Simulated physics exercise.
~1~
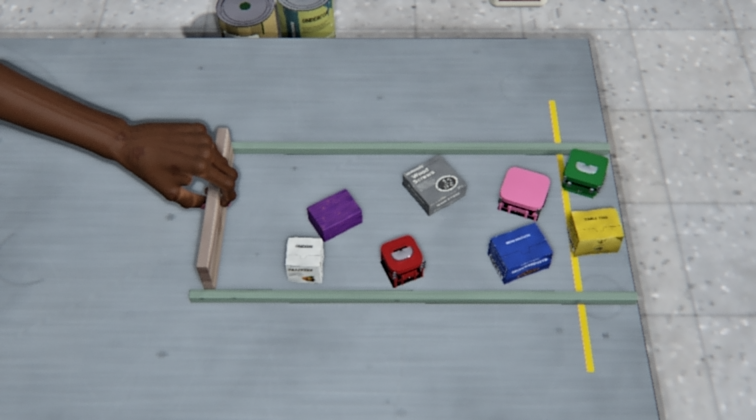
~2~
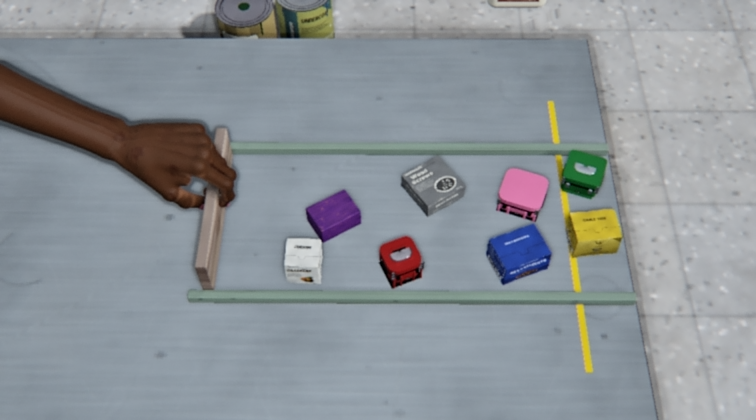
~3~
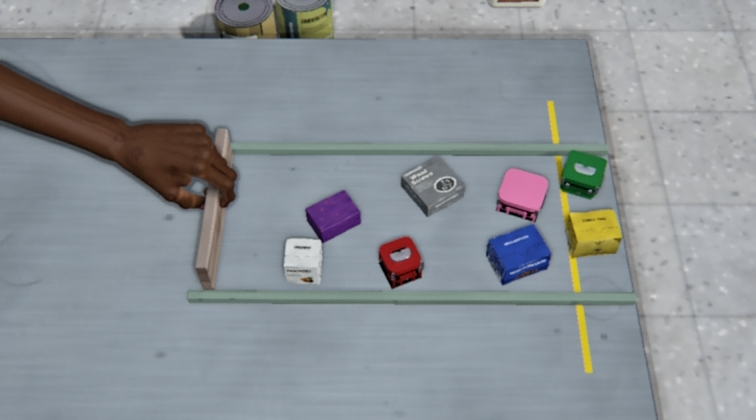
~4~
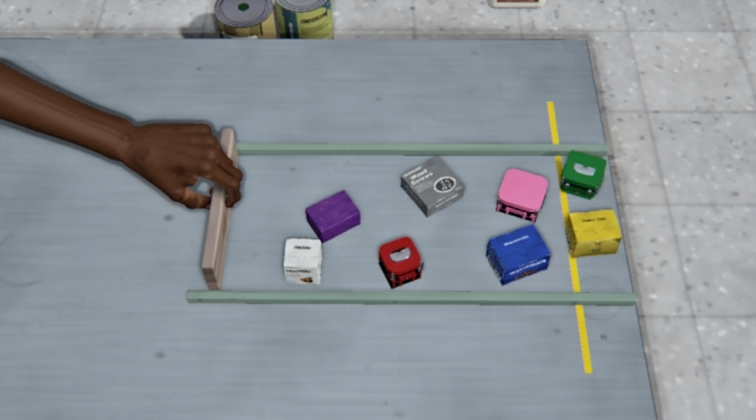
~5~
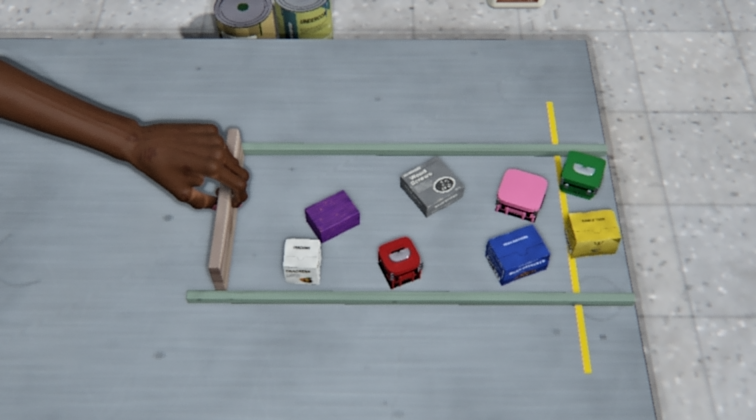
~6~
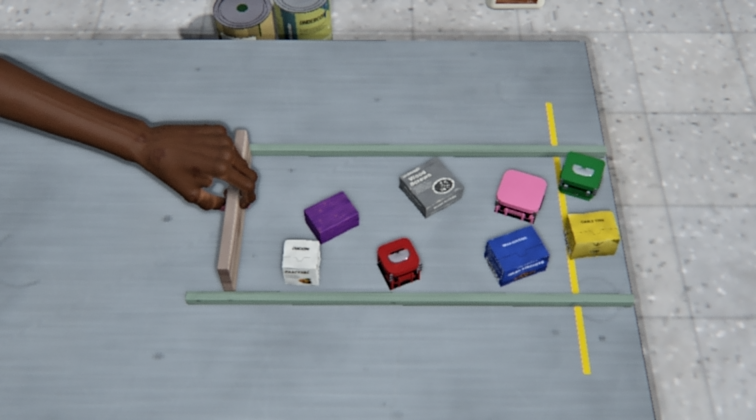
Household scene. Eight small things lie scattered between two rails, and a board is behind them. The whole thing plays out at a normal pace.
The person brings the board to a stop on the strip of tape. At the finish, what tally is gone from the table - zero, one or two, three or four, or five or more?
The tally gone is three or four.
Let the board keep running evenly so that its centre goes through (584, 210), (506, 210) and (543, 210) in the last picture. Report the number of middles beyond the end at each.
5, 1 and 2.
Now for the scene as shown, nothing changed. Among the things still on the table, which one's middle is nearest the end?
The red case winds up nearest.
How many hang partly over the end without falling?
The total comes out at 1.
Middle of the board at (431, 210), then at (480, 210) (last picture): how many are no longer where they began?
At that stage 5; at the next, 7.
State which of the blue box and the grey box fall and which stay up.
Once it all settles, the blue box goes down and the grey box is still there.
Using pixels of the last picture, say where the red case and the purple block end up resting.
Near (628, 273) and (592, 233).
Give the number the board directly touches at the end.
Count: 3.
Soon after, none off yet; green case at rest near (581, 177); yellow box at rest near (591, 235); pink case at rest near (520, 197).
Then, none off yet; green case at rest near (581, 177); yellow box moved a little near (604, 233); pink case moved a little near (534, 198).
At rest, the number that fall off is three or four; fallen, blue box, pink case, yellow box and green case.
